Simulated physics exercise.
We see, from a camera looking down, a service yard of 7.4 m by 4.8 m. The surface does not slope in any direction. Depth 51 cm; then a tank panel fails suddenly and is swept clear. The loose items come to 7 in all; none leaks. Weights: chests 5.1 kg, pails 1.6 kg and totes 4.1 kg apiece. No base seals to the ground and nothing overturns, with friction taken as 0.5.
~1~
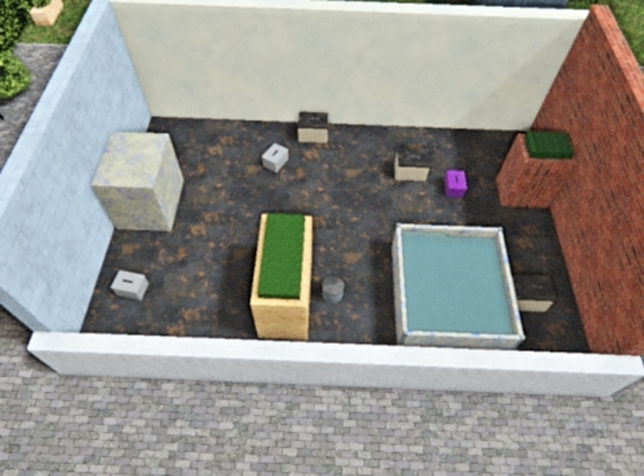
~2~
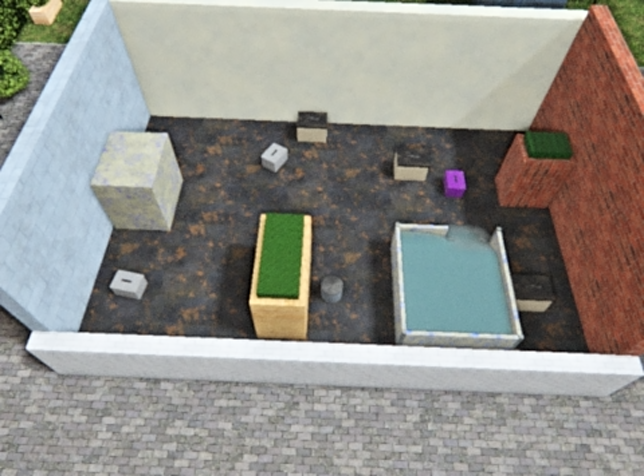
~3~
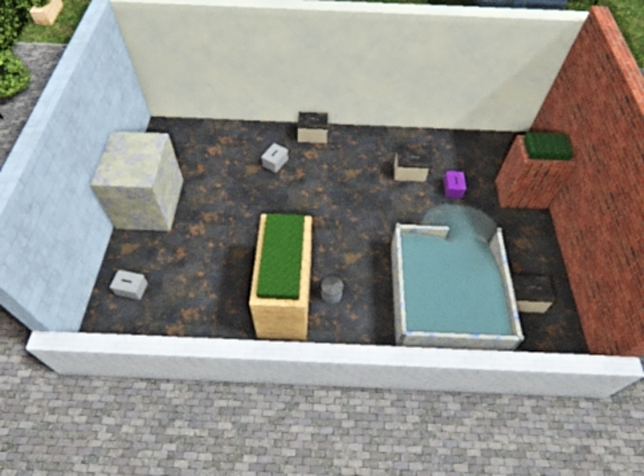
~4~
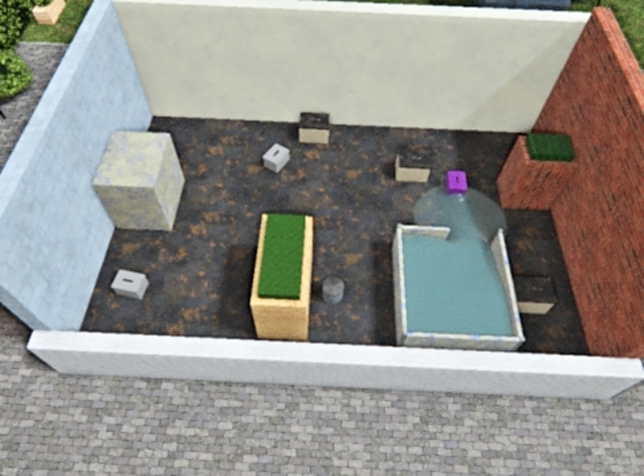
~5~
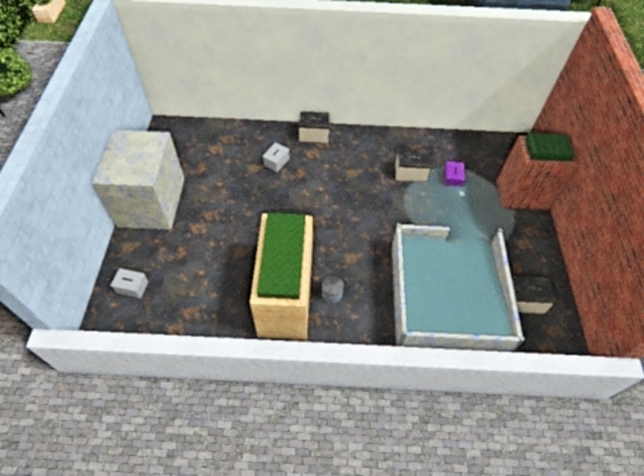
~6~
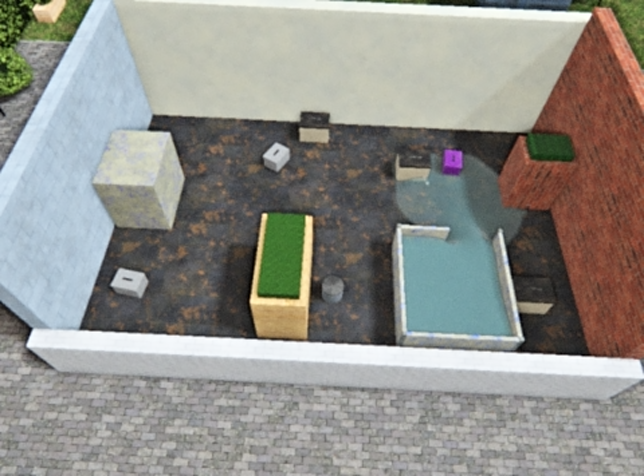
In a walled service yard seen from above, water sits in a square basin at the lower right, with small boxes scattered about. The basin's far wall opens and water spreads out across the dark ground toward the purple tote, which then slides a short way toward the back wall while everything else stays put.
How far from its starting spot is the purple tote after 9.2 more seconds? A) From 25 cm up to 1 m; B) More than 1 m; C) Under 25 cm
More than 1 m.
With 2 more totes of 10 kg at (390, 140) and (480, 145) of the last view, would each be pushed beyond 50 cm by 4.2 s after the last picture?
In that order: Past it, more.
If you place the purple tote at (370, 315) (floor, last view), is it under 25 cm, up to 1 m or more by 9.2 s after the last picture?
I'd say it does not really move.
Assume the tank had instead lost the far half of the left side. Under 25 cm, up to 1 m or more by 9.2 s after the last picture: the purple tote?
With that failure, the purple tote remains in position.
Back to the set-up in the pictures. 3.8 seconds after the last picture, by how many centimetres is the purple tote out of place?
By then it has shifted roughly 250 cm.
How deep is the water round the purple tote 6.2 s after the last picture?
4 cm or so.
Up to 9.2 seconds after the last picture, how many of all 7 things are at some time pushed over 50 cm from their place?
The count comes to 5.
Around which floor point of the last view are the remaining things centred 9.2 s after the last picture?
It works out to somewhere near (243, 257) on the floor.
Then, 1.2 s after the last picture the purple tote is near (448, 124), 1.3 m from its start, afloat; 1 afloat.
Then, 3.8 s after the last picture the purple tote is near (317, 145), 2.6 m from its start, afloat; 2 afloat.
Then, 6.2 s after the last picture the purple tote is near (202, 166), 4.5 m from its start, afloat; 4 afloat.
Then, 9.2 s after the last picture the purple tote is near (223, 170), 4.1 m from its start, afloat; 3 afloat.
